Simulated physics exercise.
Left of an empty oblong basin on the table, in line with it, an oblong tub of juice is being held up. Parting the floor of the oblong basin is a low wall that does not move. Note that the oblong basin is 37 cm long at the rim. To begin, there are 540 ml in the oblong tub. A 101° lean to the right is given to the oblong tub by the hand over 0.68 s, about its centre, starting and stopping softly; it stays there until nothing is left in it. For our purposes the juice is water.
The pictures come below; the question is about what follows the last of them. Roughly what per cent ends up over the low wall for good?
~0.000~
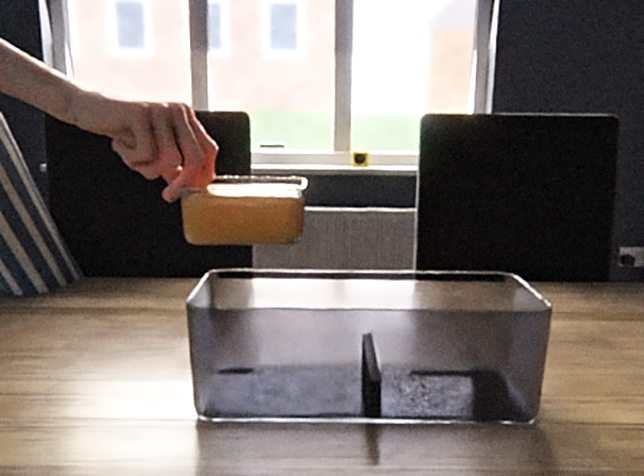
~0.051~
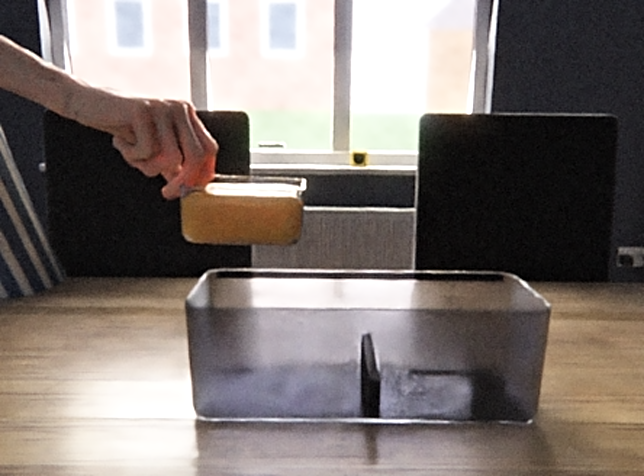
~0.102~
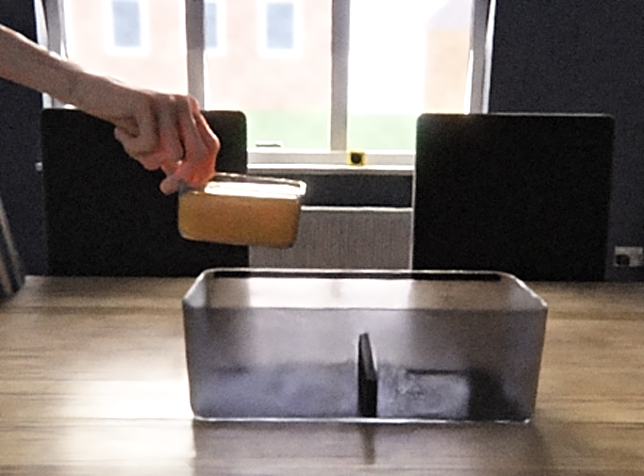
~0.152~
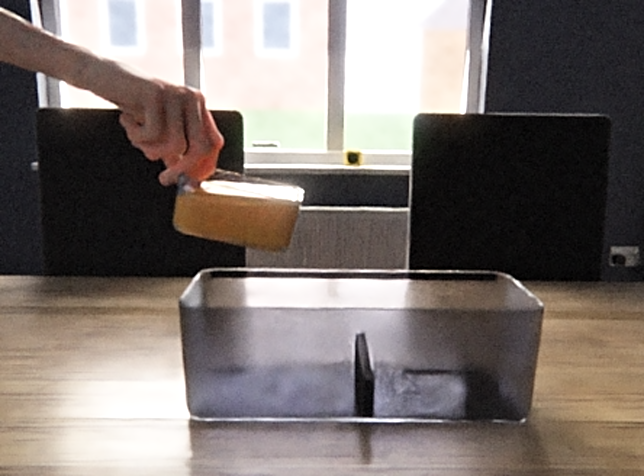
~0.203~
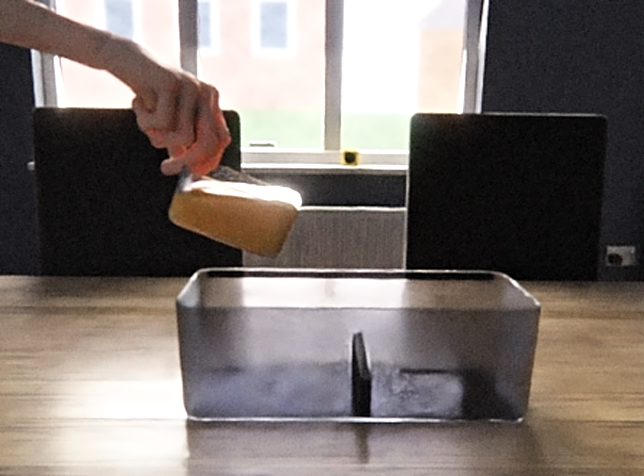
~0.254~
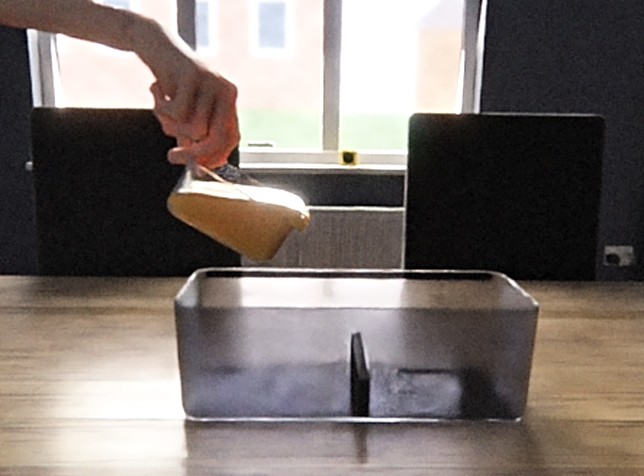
About 13 in every hundred.
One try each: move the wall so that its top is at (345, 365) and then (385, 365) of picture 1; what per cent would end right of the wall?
Roughly 55 per cent, then 15 per cent.
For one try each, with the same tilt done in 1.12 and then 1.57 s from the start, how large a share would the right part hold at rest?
Result: 25 per cent, then 25 per cent.
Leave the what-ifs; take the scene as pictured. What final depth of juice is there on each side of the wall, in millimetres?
On the left it stands about 18 mm, on the right about 4 mm.
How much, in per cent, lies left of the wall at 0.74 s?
Roughly 82 percent.
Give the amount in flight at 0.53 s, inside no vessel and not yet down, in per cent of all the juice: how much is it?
Roughly 24 percent.
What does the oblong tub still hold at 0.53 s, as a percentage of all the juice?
Remaining: Near 16 % of the total.
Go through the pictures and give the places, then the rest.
In the first picture, it leans 0°; its right rim is at (304, 186); the juice meets the walls at (194, 190) and (302, 191); the oblong basin's rim runs from (198, 288) to (532, 292); the wall's top is at (371, 356).
In the second picture, it leans 1°; its right rim is at (304, 187); the juice meets the walls at (193, 189) and (301, 192).
In the third picture, it leans 6°; its right rim is at (302, 191); the juice meets the walls at (191, 188) and (300, 193).
In the fourth picture, it leans 12°; its right rim is at (300, 197); the juice meets the walls at (189, 187) and (299, 194).
In the fifth picture, it leans 21°; its right rim is at (298, 206); the juice meets the walls at (185, 188) and (300, 200); 2 per cent is over the edge.
In the sixth picture, it leans 31°; its right rim is at (296, 217); the juice meets the walls at (183, 187) and (293, 206); 8 per cent is over the edge.
After 0.53 s the tilt is 90° and 16 per cent is still to pour, 51 is left of the wall and 8 right of it.
After 0.74 s the tilt is 101° and 4 per cent is still to pour, 81 is left of the wall and 12 right of it.
After 0.95 s the tilt is 101° and 0 per cent is still to pour, 81 is left of the wall and 13 right of it.
After 1.18 s the tilt is 101° and 0 per cent is still to pour, 82 is left of the wall and 13 right of it.
In the end 82 per cent lies left of the wall, 13 right of it and 4 outside.
